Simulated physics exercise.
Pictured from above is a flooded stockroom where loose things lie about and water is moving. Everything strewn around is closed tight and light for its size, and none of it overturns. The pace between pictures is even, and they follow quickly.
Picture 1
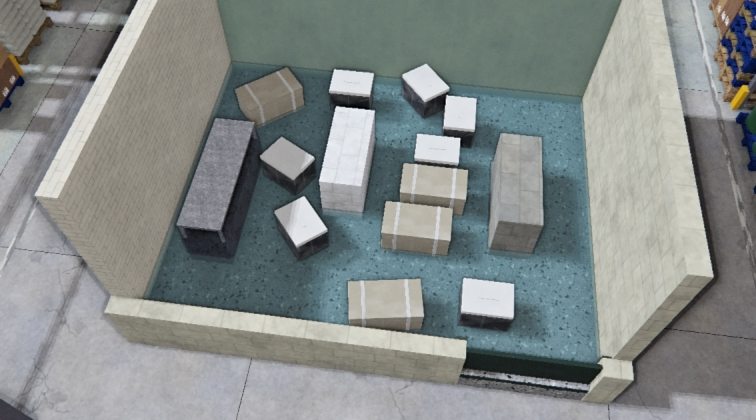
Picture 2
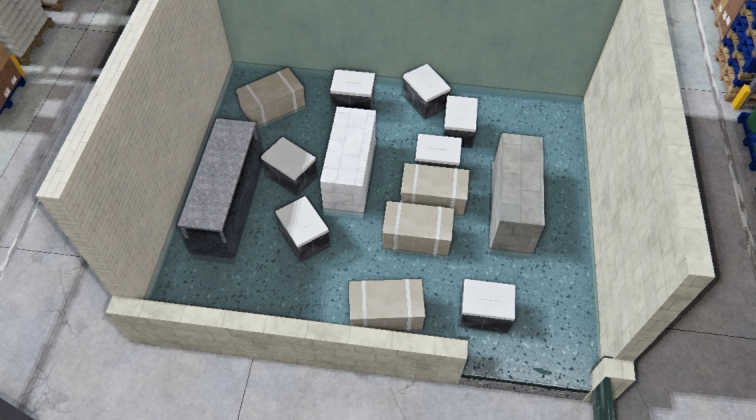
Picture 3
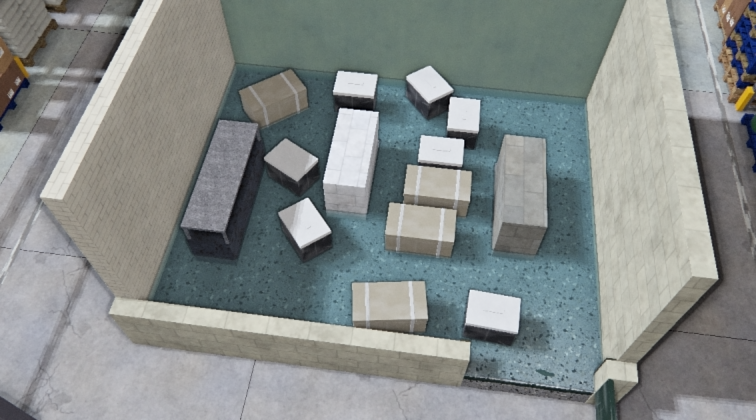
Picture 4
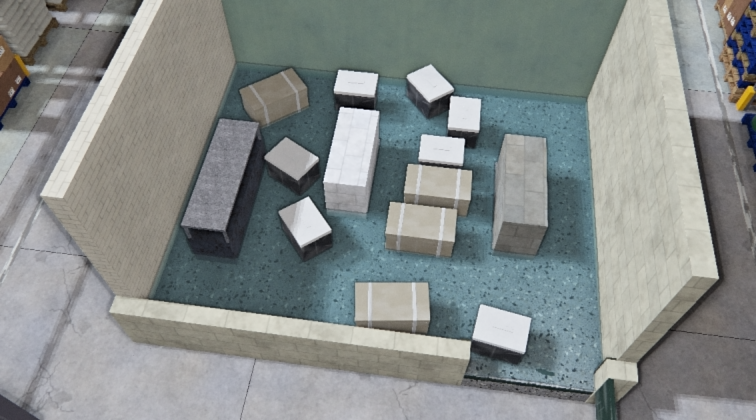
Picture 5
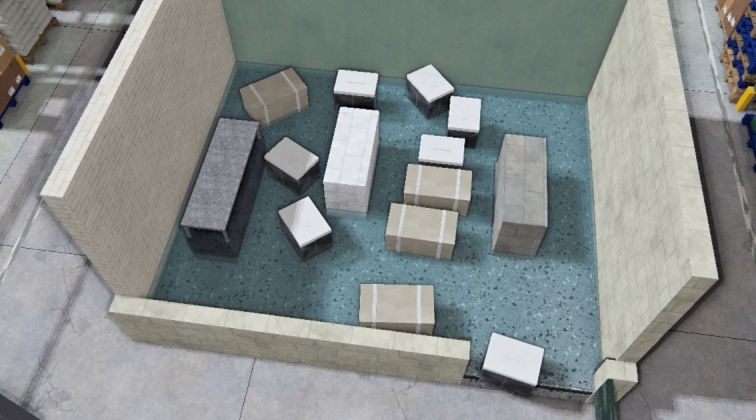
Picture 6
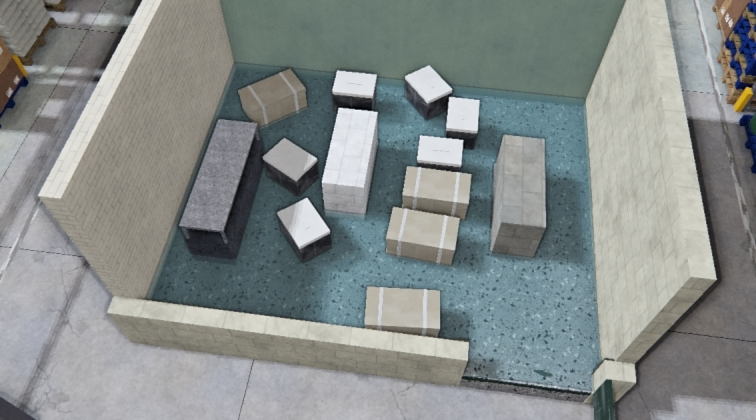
At the start, white-topped boxes, tan trunks and tall blocks stand in a walled room with a wet blue floor, its front gap closed by a dark gate. The gate swings open, then the white-topped box nearest it slides out through the gap and out of view, while the front trunk drifts slightly right.
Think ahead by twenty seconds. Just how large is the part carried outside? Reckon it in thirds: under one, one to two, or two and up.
One to two thirds.
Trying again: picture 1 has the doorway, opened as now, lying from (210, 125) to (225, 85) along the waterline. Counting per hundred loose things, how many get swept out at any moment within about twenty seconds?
Share reached: 40 %.
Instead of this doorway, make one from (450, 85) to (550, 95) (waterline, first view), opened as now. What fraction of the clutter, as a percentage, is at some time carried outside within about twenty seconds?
About 60 percent, I'd say.
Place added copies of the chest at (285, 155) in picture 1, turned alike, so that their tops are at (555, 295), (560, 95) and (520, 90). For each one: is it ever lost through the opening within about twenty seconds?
In order: Exits; exits; never exits.
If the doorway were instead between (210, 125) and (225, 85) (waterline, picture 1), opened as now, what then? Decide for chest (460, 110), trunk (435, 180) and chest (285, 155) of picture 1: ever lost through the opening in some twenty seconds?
Taking them one after another, held back, then held back, then flushed away.
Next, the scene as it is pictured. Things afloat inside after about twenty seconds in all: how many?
Exactly 5 of them.
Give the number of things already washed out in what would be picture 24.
The number works out to 3.
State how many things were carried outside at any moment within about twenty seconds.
The total is 6.
A moment on, 1 of 11 are out; 10 afloat.
Next, 3 of 11 are out; 8 afloat.
Later, 6 of 11 are out; 5 afloat.
In the end, 6 of 11 are out; 5 afloat.
